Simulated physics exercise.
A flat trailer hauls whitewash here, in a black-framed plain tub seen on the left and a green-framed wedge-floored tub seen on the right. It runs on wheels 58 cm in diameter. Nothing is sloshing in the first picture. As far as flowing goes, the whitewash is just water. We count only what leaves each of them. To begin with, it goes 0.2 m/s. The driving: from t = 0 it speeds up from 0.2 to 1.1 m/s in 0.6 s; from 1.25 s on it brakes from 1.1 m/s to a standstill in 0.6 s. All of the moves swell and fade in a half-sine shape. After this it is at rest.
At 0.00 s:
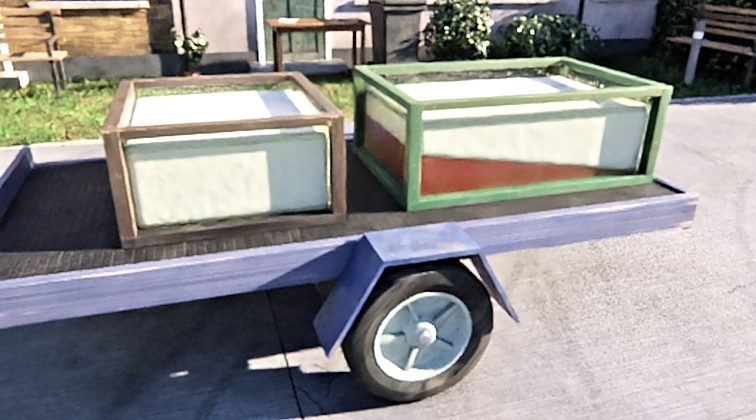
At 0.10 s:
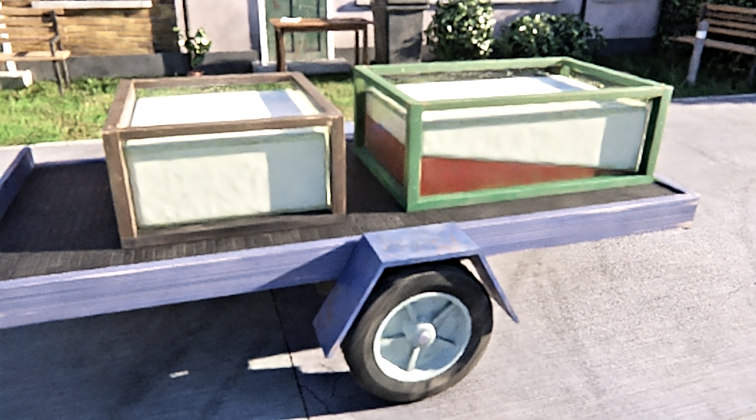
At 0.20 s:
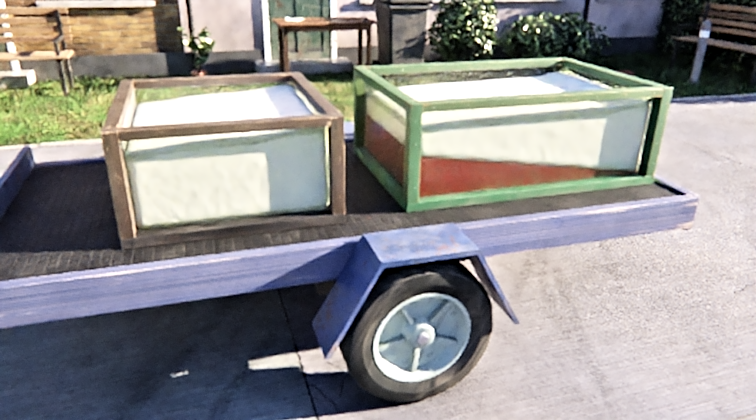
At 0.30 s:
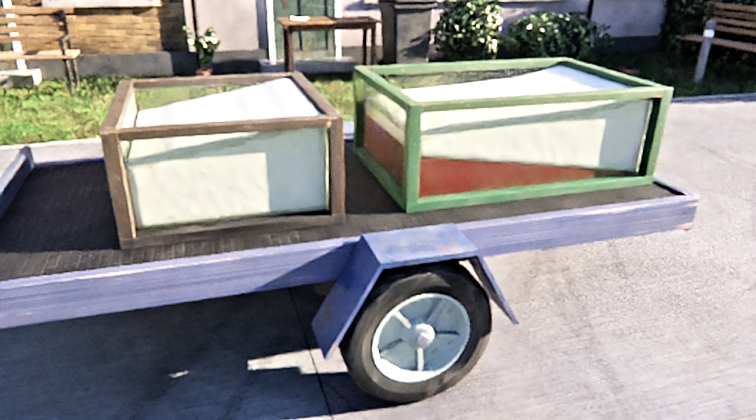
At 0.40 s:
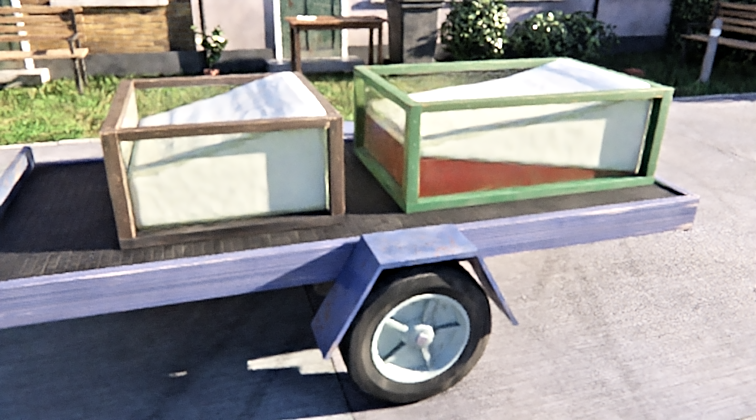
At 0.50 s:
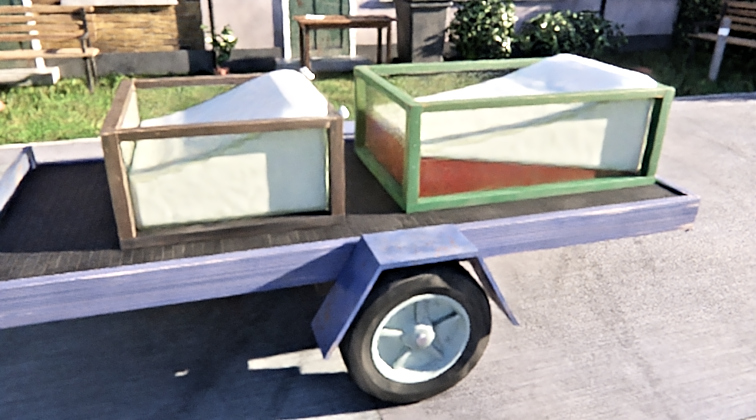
A blue flat trailer rolls leftward past a garden and house, carrying a brown-framed tub and a green-framed tub; the whitish liquid in both starts nearly level, then sinks at the left and climbs steadily at the right.
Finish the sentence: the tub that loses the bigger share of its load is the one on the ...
Right.
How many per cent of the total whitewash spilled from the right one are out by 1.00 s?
By then it's around 10 per cent.
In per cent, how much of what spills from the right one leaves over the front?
It comes to about 70 per cent of the spill.
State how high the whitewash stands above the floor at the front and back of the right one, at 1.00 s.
Front 20 cm, back 32 cm.
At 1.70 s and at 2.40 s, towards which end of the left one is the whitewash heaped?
Towards the fore end first, then towards the aft end.
After 1.00 s the left one has lost 2 per cent, over the back (front 41 cm, back 24 cm); the right one has lost 1 per cent, over the back (front 21 cm, back 32 cm).
After 1.70 s the left one has lost 3 per cent, mostly over the back, some over the front (front 35 cm, back 25 cm); the right one has lost 6 per cent, mostly over the front, some over the back (front 44 cm, back 14 cm).
After 2.40 s the left one has lost 4 per cent, over the back and the front, a little elsewhere (front 22 cm, back 42 cm); the right one has lost 11 per cent, over the front, a little elsewhere (front 27 cm, back 44 cm).
After 4.84 s the left one has lost 7 per cent, over the back and the front, a little elsewhere; the right one has lost 14 per cent, over the front, a little elsewhere.
